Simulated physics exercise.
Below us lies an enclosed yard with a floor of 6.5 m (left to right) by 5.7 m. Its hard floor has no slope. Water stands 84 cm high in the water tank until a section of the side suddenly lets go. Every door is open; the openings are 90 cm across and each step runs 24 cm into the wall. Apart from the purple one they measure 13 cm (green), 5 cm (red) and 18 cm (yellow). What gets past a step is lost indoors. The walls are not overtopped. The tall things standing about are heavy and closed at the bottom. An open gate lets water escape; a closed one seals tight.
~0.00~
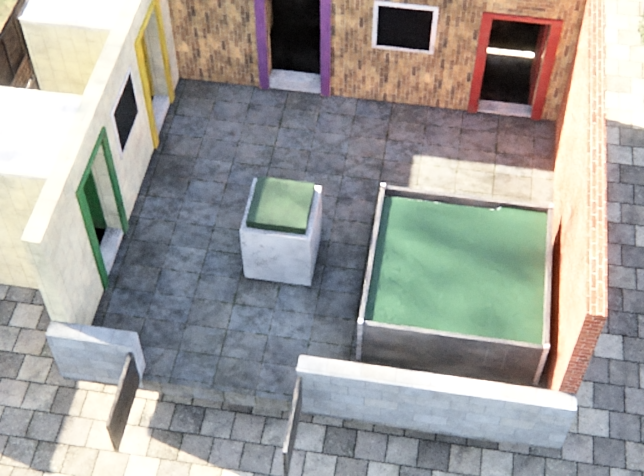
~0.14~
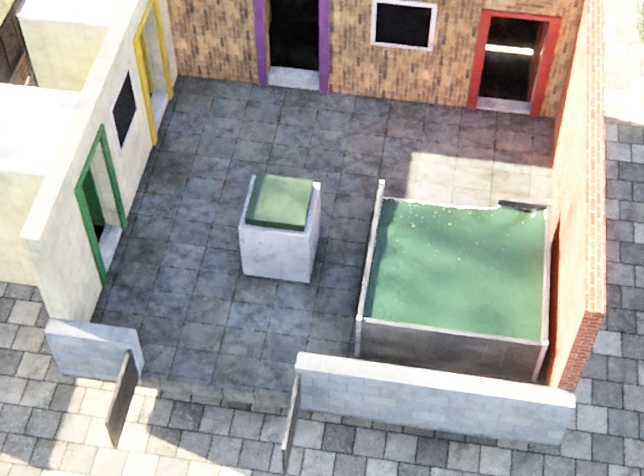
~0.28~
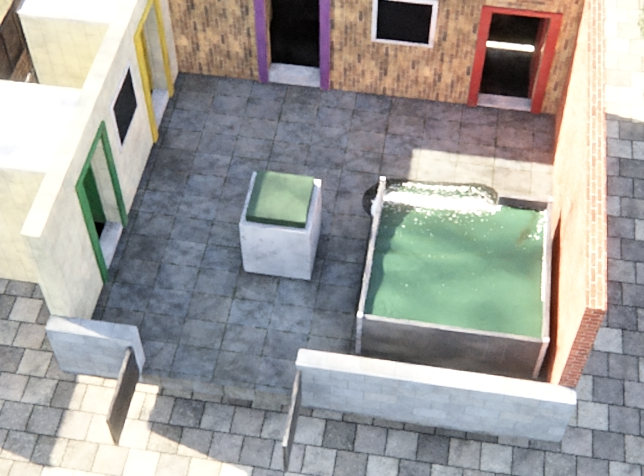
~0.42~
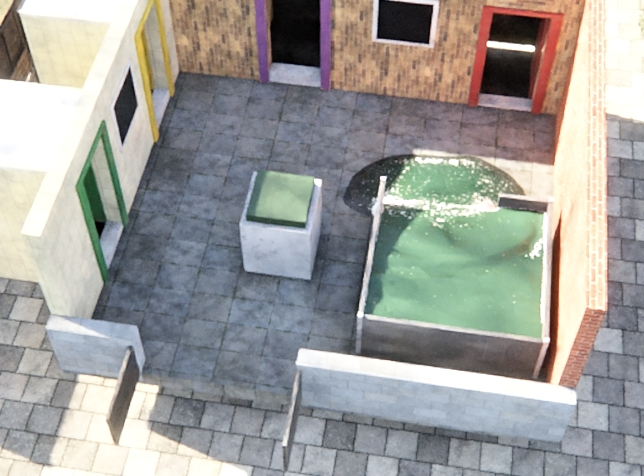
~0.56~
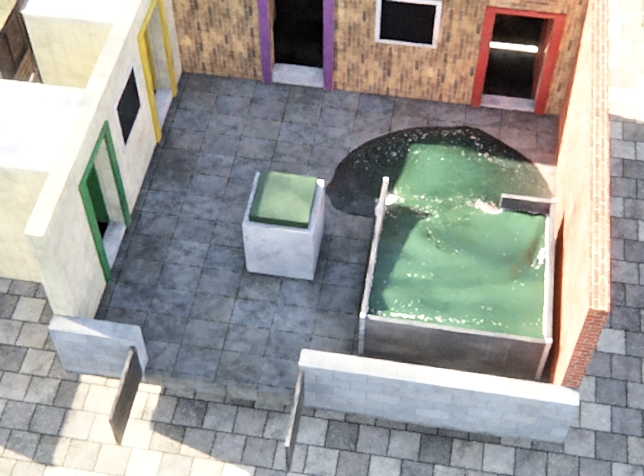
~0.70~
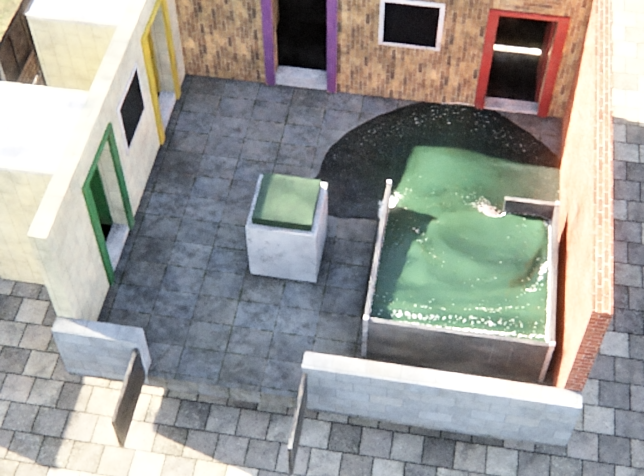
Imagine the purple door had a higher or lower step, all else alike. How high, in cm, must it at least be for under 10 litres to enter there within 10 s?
Some 20 cm above the ground.
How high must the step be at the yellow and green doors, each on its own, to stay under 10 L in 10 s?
About 33 cm at yellow and 5.5 cm at green.
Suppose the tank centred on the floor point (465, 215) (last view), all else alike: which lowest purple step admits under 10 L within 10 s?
Then roughly 11.5 cm.
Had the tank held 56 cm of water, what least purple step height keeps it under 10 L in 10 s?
Some 12.5 cm.
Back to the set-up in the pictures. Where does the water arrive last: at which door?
It is the green one.
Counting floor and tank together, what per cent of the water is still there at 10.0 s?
About 66 per cent.
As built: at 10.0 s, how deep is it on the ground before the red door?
Some 7.5 cm.
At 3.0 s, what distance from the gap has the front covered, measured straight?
About 5.4 m.
After 1.4 s water covers 35 % of the floor, deepest (52 cm) near (433, 107); 10 cm at the purple door, 0 litres in over its 22 cm step.
After 3.0 s water covers 50 % of the floor, deepest (43 cm) near (185, 78); 20 cm at the purple door, 4 litres in over its 22 cm step.
After 10.0 s water covers 100 % of the floor, deepest (15 cm) near (95, 329); 13 cm at the purple door, 4 litres in over its 22 cm step.
At the purple door as built, the water arrived by 1.3 s and peaked near 25 cm at 2.0 s.
With a step of 16.5 cm, 22 litres would have come in within the 10 s; with 22 cm, 4 litres. So under 10 litres takes about 20 cm.
